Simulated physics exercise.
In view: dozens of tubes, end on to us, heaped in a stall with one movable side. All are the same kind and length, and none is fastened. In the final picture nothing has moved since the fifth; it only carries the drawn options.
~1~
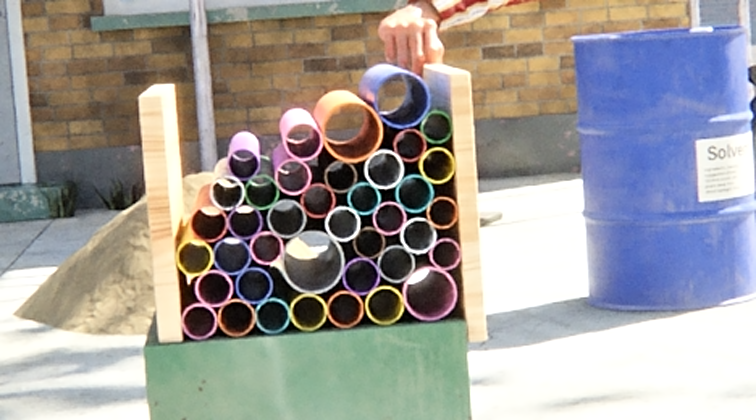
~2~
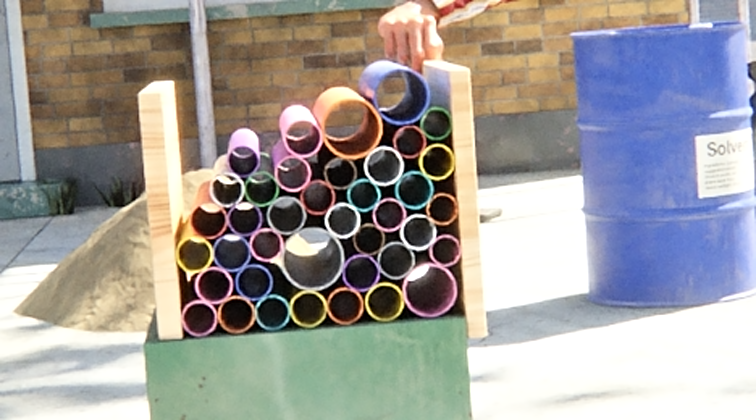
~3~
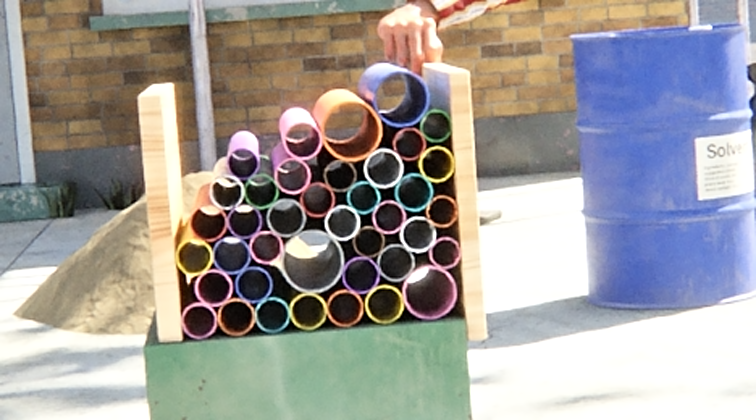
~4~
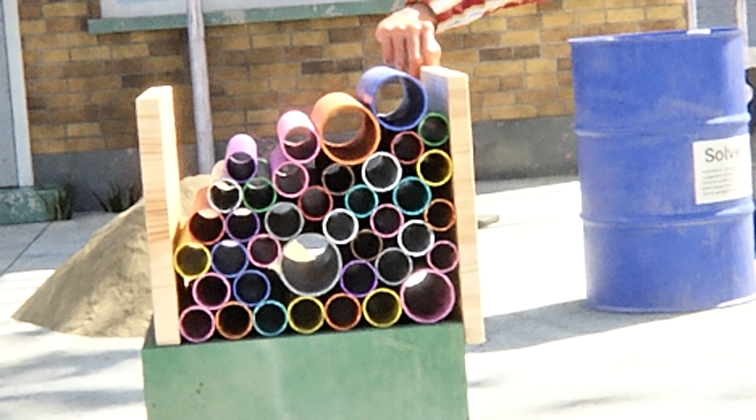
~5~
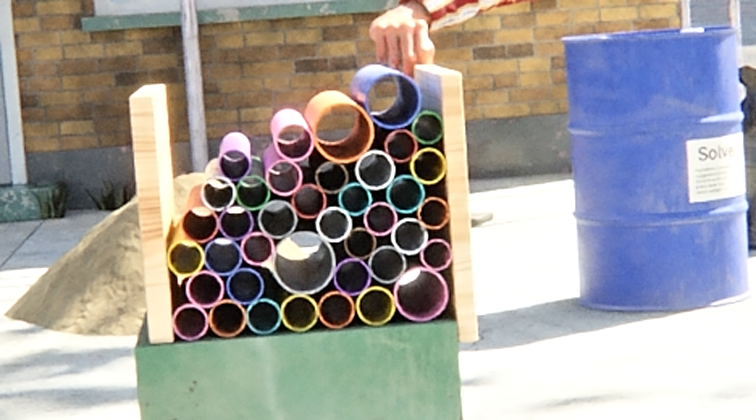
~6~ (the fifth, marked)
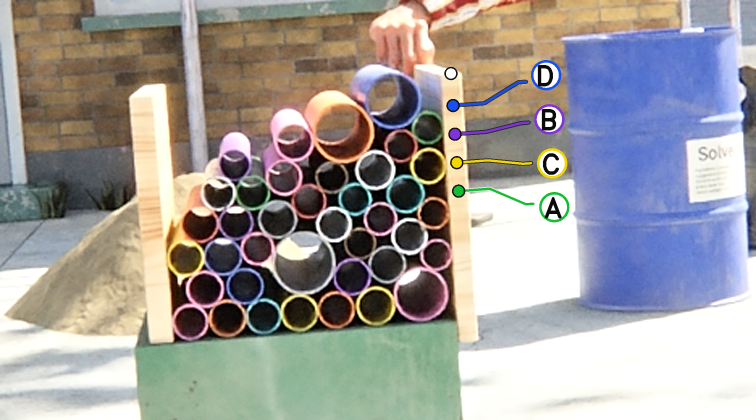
Colourful tubes lying stacked between two wooden boards on a green base, a hand resting at the right board, barely anything moving.
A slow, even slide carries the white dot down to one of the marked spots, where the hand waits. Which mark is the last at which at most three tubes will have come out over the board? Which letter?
At most to A.
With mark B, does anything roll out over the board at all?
No.
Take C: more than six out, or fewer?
At C, fewer than six.
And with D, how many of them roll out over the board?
The count is none.
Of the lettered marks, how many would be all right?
Four of them.
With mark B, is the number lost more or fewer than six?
Fewer than six.
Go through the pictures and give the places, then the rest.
In the first picture, a turquoise tube (364, 198); a red tube (318, 200); a green tube (262, 192).
In the second picture, a green tube (261, 189); a white tube (227, 190).
In the third picture, side board (449, 190); a pink tube (199, 320).
In the fourth picture, a yellow tube (382, 307); a grey tube (310, 265).
In the fifth picture, an orange tube (434, 213); a turquoise tube (355, 199); a red tube (309, 201).
On the copy, A at (459, 191); B at (455, 134); C at (457, 162); D at (453, 106); the white dot at (451, 74).
On A. First, top of the board (444, 130).
Then, top of the board (448, 191).
Finally, top of the board (448, 191), two out over the board.
By contrast, B none out over the board; C two out over the board; D none out over the board.
